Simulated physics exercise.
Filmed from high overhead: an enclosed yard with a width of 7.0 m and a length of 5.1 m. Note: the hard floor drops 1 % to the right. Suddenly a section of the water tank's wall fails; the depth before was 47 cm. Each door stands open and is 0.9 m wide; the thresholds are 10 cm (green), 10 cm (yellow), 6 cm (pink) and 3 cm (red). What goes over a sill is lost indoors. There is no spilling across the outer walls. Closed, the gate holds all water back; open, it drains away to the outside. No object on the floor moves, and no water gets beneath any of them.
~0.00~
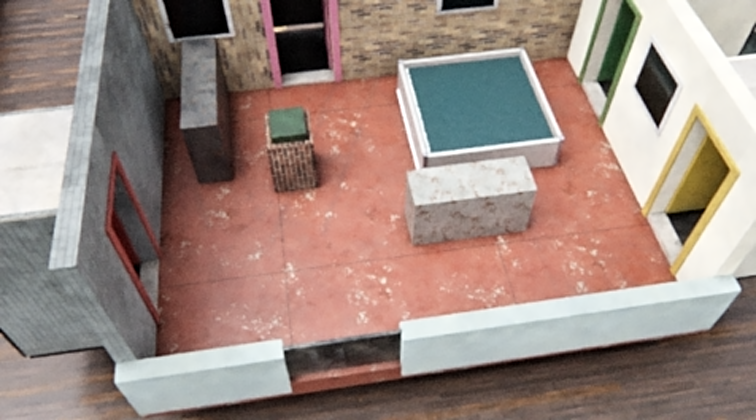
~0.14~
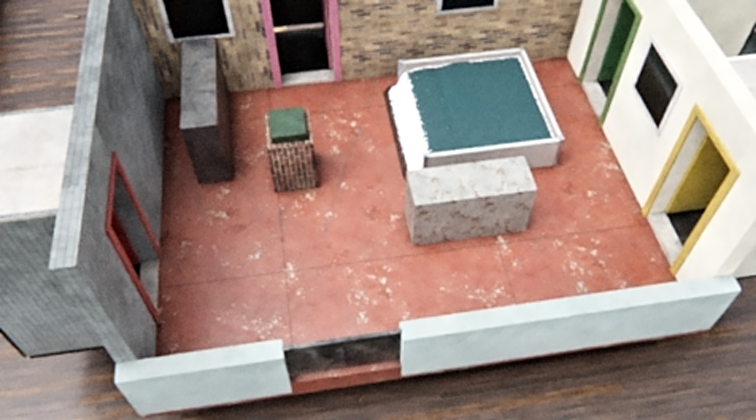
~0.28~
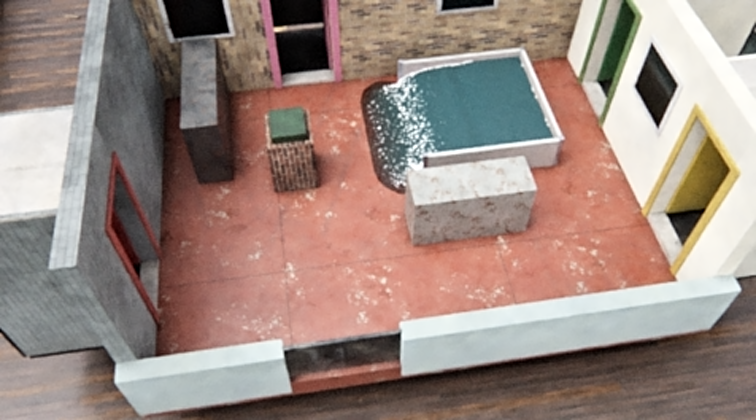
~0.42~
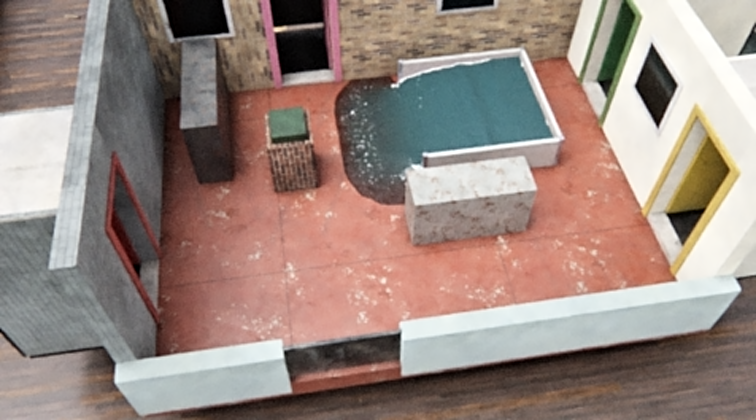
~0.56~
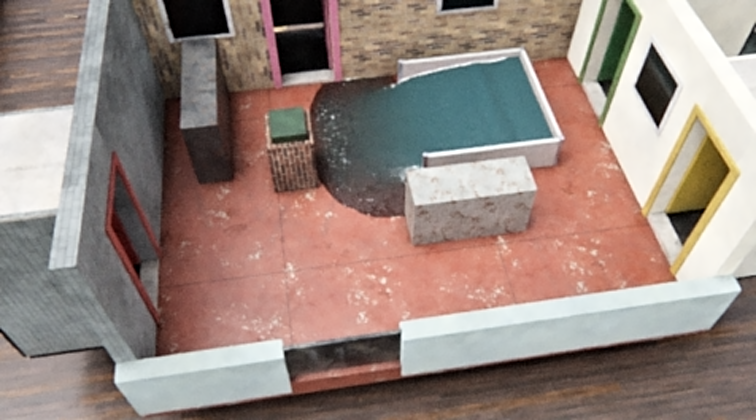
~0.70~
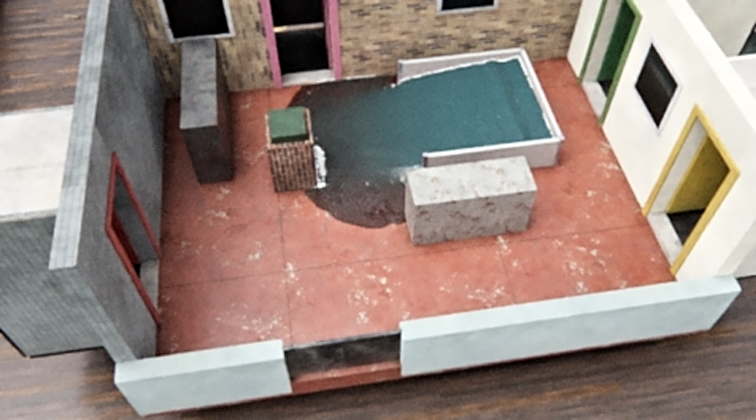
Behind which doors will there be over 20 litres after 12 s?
The green door never tops the limit. The yellow door never tops the limit. The pink door tops the limit. The red door tops the limit.
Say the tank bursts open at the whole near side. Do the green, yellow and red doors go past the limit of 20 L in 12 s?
Green: Within the limit; yellow: Exceeding the limit; red: Exceeding the limit.
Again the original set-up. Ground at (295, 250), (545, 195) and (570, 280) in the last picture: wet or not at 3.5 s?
Listed in sequence, the spots are drenched, bone dry and bone dry.
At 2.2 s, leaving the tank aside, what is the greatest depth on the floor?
I'd say near 35 centimetres.
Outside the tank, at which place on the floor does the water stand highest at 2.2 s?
Look at roughly (265, 98).
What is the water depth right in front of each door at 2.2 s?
In cm: Green 0, yellow 0, pink 12, red 0.
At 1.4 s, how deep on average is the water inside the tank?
Average depth: About 27 cm.
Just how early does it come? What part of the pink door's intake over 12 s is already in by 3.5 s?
About 45 per cent.
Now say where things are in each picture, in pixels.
The first picture shows the water tank at (476, 103) is whole and still, 47 cm deep.
In the second picture, water pours out at (413, 123) and has run 1.0 m, to a hidden place; typically 9 cm deep outside, 47 cm at the water tank's back.
In the third picture, the front is at (402, 189), 1.2 m from the gap at (413, 125); 1.3 m2 of floor is under water; 47 cm left at the back of the water tank.
In the fourth picture, the front is at (359, 80), 1.5 m from the gap at (413, 126); 2.5 m2 of floor is under water; 47 cm left at the back of the water tank.
In the fifth picture, the front is at (331, 83), 1.8 m from the gap at (413, 126); 3.7 m2 of floor is under water; 47 cm left at the back of the water tank.
In the sixth picture, the front is at a hidden place, 2.0 m from the gap at (413, 126); 4.7 m2 of floor is under water; 45 cm left at the back of the water tank.
After 1.4 s water covers 30 % of the floor and is deepest (28 cm) near (329, 164); green door not reached, yellow door not reached, pink door 10 cm at the sill, 0 L in, red door not reached.
After 2.2 s water covers 40 % of the floor and is deepest (35 cm) near (265, 98); green door not reached, yellow door not reached, pink door 12 cm at the sill, 9 L in, red door not reached.
After 3.5 s water covers 55 % of the floor and is deepest (20 cm) near (281, 152); green door not reached, yellow door not reached, pink door 19 cm at the sill, 59 L in, red door 4 cm at the sill, 5 L in.
After 7.0 s water covers 80 % of the floor and is deepest (10 cm) near (561, 59); green door 2 cm at the sill, 0 L in, yellow door not reached, pink door 7 cm at the sill, 138 L in, red door 7 cm at the sill, 52 L in.
After 12.0 s water covers 95 % of the floor and is deepest (10 cm) near (521, 63); green door 8 cm at the sill, 0 L in, yellow door 8 cm at the sill, 0 L in, pink door 7 cm at the sill, 139 L in, red door 3 cm at the sill, 63 L in.
